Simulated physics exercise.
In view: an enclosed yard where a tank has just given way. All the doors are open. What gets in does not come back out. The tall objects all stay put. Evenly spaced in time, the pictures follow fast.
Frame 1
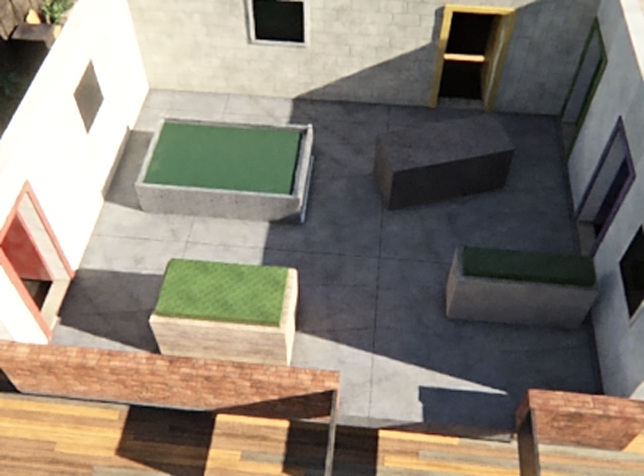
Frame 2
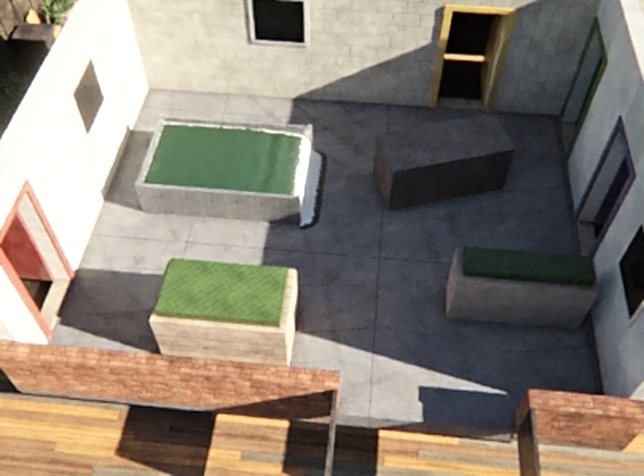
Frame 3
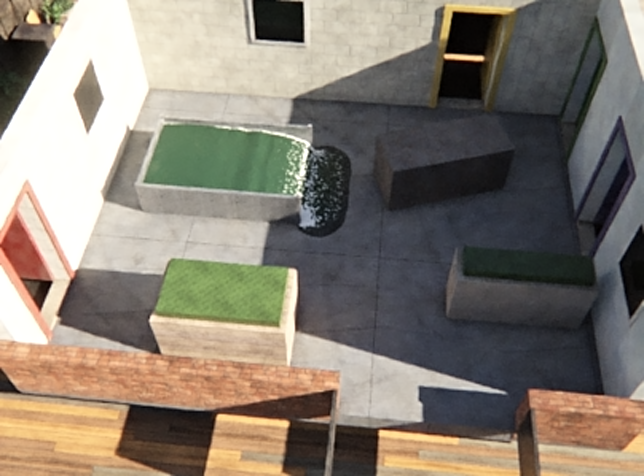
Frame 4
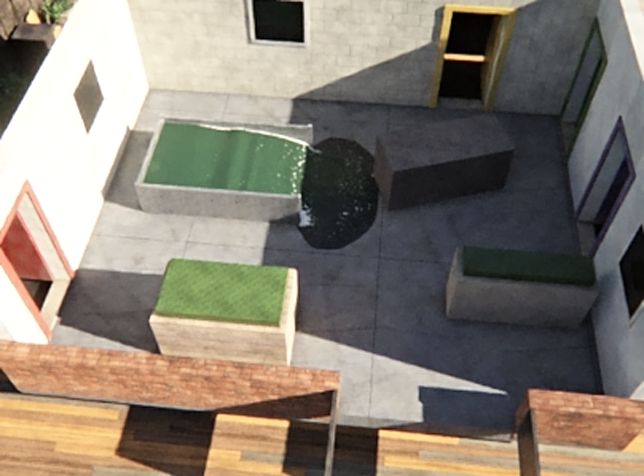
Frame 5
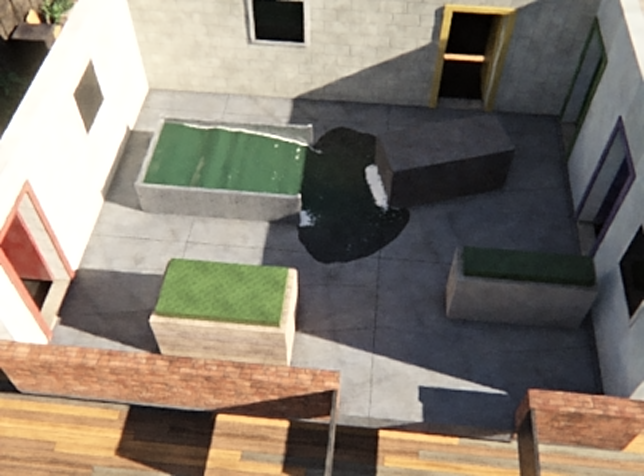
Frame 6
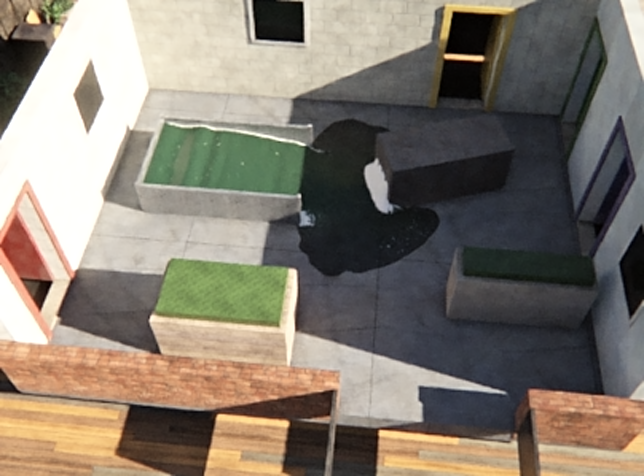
An enclosed yard with pale block walls and a grey paved floor is seen from high above, with low brick walls and wooden planking along the near edge. A pale tank with a green surface stands at upper left, a dark block at upper right, and two grass-topped blocks nearer, below open red, yellow, green and purple doorways. Water pours from the tank's right end, spreads in a dark pool, meets the dark block and runs around its near side, while the camera stays still.
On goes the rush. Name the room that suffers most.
Green.
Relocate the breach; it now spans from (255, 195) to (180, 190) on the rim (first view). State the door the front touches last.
The yellow door is last.
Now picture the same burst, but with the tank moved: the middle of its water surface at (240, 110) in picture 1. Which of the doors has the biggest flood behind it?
That would be the one in green.
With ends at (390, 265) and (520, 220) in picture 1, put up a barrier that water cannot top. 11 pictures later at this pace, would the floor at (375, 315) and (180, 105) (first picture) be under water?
Going in order, the first is swamped and the second is spared.
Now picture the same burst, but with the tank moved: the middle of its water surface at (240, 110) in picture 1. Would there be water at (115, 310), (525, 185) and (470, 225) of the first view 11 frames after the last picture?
Point by point, the spots are not hit, not hit and not hit.
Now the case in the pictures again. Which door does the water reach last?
Answer: The door marked red.
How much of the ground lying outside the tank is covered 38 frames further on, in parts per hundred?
That works out to some 70 in a hundred.
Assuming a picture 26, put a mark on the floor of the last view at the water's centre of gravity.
About (368, 201).
A moment on, water covers 25 % of the floor; yellow door not reached, red door not reached, green door not reached, blue door not reached.
Next, water covers 35 % of the floor; yellow door a trickle in, red door not reached, green door wet at the sill, nothing in, blue door wet at the sill, nothing in.
Then, water covers 55 % of the floor; yellow door some in, red door not reached, green door some in, blue door a trickle in.
Later, water covers 70 % of the floor; yellow door some in, red door not reached, green door a lot in, blue door some in.
In the end, water covers 80 % of the floor; yellow door a lot in, red door wet at the sill, nothing in, green door a lot in, blue door some in; the green door has let in the most.
